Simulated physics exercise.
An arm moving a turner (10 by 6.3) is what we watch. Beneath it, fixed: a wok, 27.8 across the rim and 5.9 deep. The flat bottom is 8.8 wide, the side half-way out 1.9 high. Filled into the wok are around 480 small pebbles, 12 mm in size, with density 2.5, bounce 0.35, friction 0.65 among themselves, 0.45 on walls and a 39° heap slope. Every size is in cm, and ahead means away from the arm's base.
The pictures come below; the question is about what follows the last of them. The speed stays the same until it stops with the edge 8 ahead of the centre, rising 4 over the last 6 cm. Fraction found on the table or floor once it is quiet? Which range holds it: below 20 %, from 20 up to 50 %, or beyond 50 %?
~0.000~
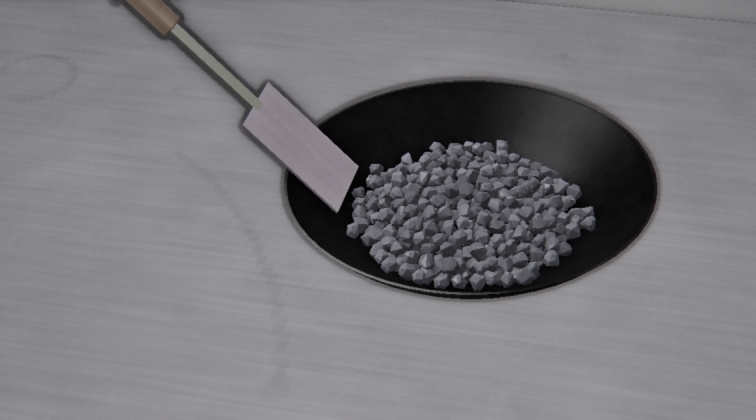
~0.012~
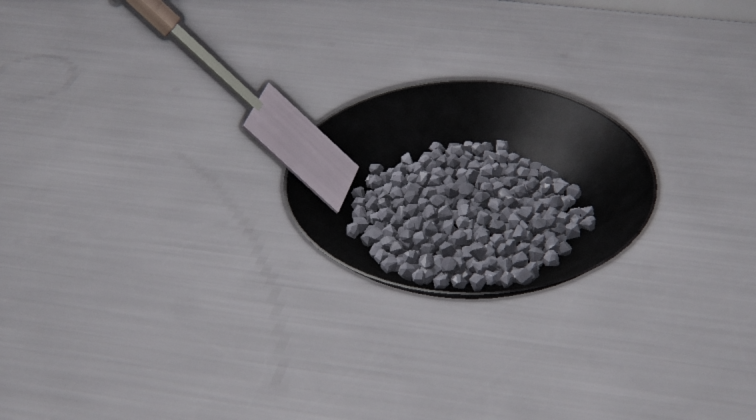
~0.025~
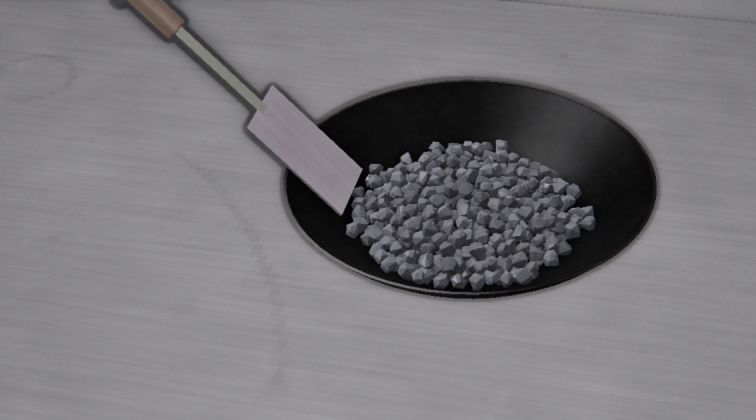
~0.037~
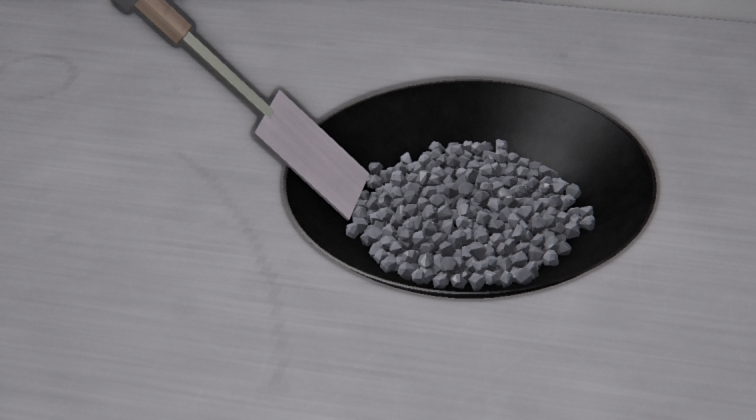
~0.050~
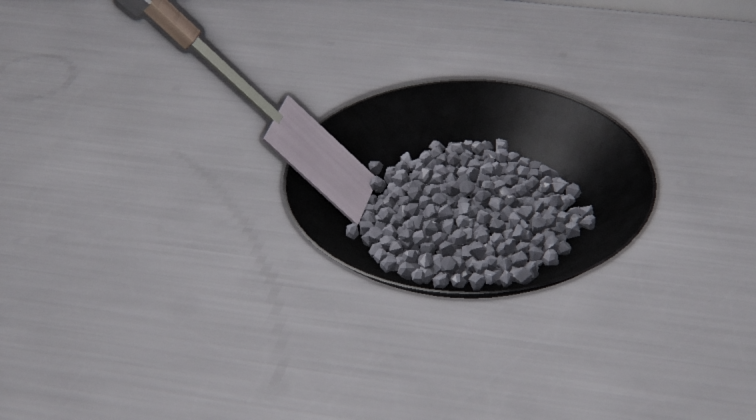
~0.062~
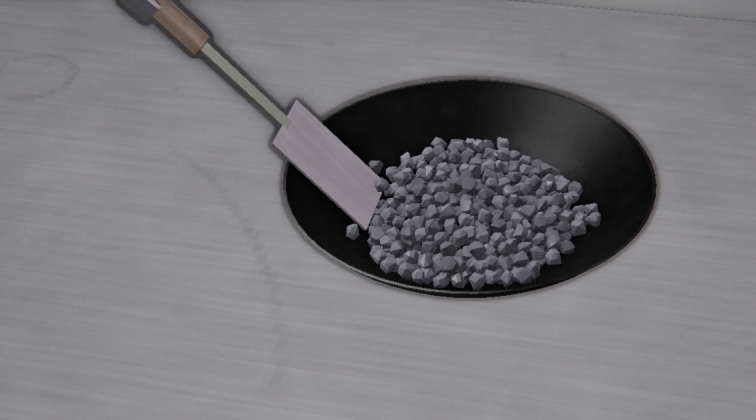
The range below 20 %.
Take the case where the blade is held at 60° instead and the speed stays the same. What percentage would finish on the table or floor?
That gives about 25 in a hundred.
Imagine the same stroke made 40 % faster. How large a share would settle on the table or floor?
Then around 20 percent would finish on the table or floor.
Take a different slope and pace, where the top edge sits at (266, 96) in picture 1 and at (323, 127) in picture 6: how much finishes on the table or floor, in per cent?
Around 30 per cent finishes on the table or floor.
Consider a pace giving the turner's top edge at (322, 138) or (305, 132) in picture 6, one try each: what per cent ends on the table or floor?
Estimates: Near 40 %, near 30 %.
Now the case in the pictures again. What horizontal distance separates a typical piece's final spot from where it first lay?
Somewhere near 5 centimetres, I reckon.
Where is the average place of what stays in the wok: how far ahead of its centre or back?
Roughly 4.5 cm ahead.
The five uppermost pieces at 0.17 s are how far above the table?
Around 6 cm above the table.
After 0.17 s, sloping 45°, highest piece 7 above the table; 481 in the wok.
After 0.27 s, sloping 45°, highest piece 8 above the table; 476 in the wok, 5 on the blade or in flight.
After 0.52 s, sloping 45°, highest piece 8 above the table; 428 in the wok, 46 on the table or floor, 7 on the blade or in flight.
After 1.57 s, sloping 45°, highest piece 8 above the table; 426 in the wok, 55 on the table or floor.
In the end, 426 in the wok, 55 on the table or floor. That is 11 % on the table or floor.
